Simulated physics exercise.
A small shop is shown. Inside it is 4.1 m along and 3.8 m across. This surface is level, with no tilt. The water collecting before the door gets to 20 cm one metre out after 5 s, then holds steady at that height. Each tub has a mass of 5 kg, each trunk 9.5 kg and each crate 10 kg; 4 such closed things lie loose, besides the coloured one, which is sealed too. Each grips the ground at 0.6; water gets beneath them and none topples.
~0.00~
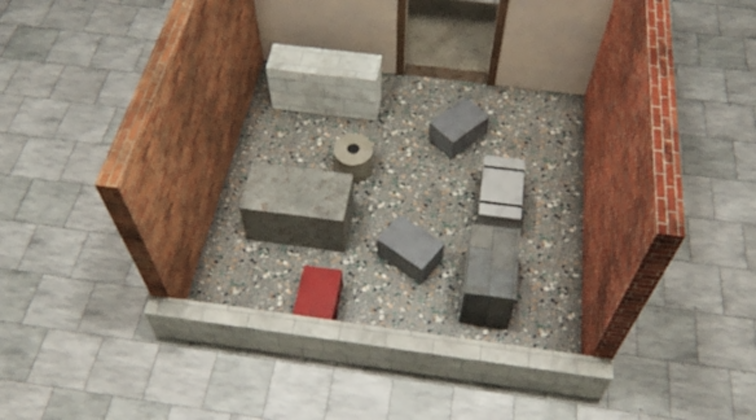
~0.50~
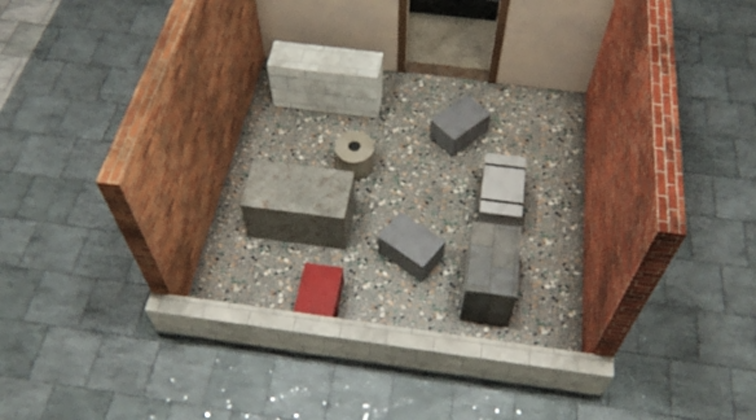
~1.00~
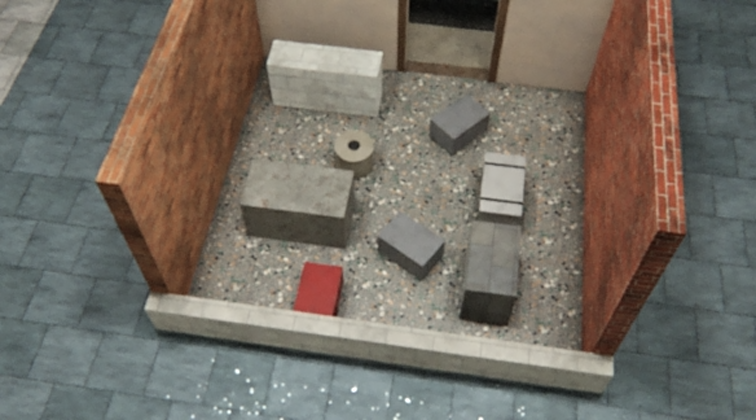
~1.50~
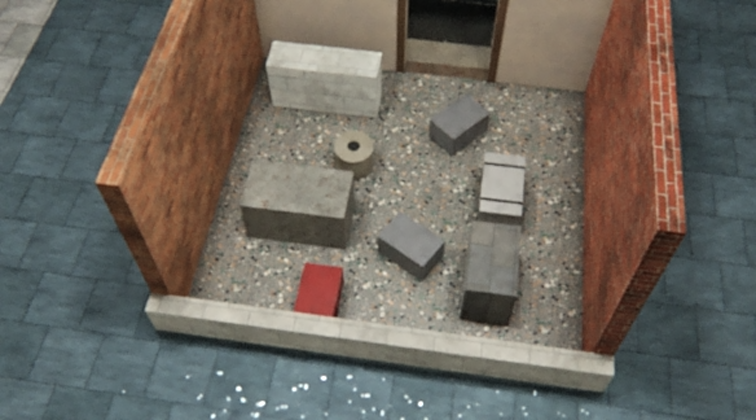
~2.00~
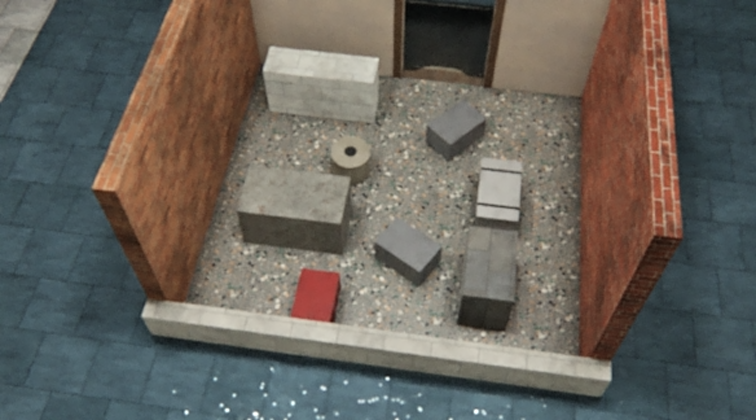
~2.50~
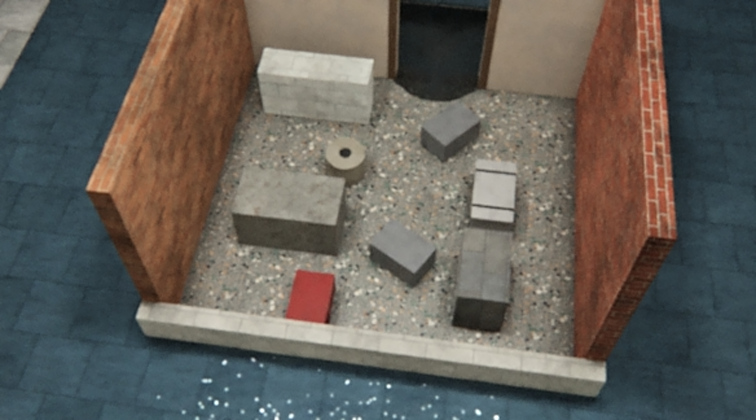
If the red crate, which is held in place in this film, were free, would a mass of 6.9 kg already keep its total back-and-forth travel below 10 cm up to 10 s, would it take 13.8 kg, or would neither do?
The heavier weight still falls short.
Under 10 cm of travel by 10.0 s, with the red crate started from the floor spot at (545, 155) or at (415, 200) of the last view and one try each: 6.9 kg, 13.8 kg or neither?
In that order: Just the heavier works; no load works.
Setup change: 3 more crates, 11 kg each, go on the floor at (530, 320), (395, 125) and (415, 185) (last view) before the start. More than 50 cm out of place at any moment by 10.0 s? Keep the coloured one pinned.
Listed in turn, they go beneath the bar, over the bar, over the bar.
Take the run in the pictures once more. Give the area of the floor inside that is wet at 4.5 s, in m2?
Some 4.0 m2 of it.
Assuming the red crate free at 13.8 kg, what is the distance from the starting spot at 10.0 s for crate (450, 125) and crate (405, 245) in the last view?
140 cm, 100 cm.
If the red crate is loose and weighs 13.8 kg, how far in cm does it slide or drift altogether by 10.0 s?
About 100 cm.
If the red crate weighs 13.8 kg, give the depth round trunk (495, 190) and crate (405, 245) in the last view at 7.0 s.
Close to 4 and 5 centimetres.
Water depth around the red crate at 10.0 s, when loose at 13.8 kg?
Close to 9 cm deep.
After 3.5 s the red crate would be 0 cm from its start with 6.9 kg and 0 cm from its start with 13.8 kg; 0 cm of water round it then.
After 4.5 s the red crate would be 0 cm from its start with 6.9 kg and 0 cm from its start with 13.8 kg; 0 cm of water round it then.
After 7.0 s the red crate would be 1 cm from its start with 6.9 kg and 0 cm from its start with 13.8 kg; 4 cm of water round it then.
After 10.0 s the red crate would be 86 cm from its start with 6.9 kg and 88 cm from its start with 13.8 kg; 9 cm of water round it then.
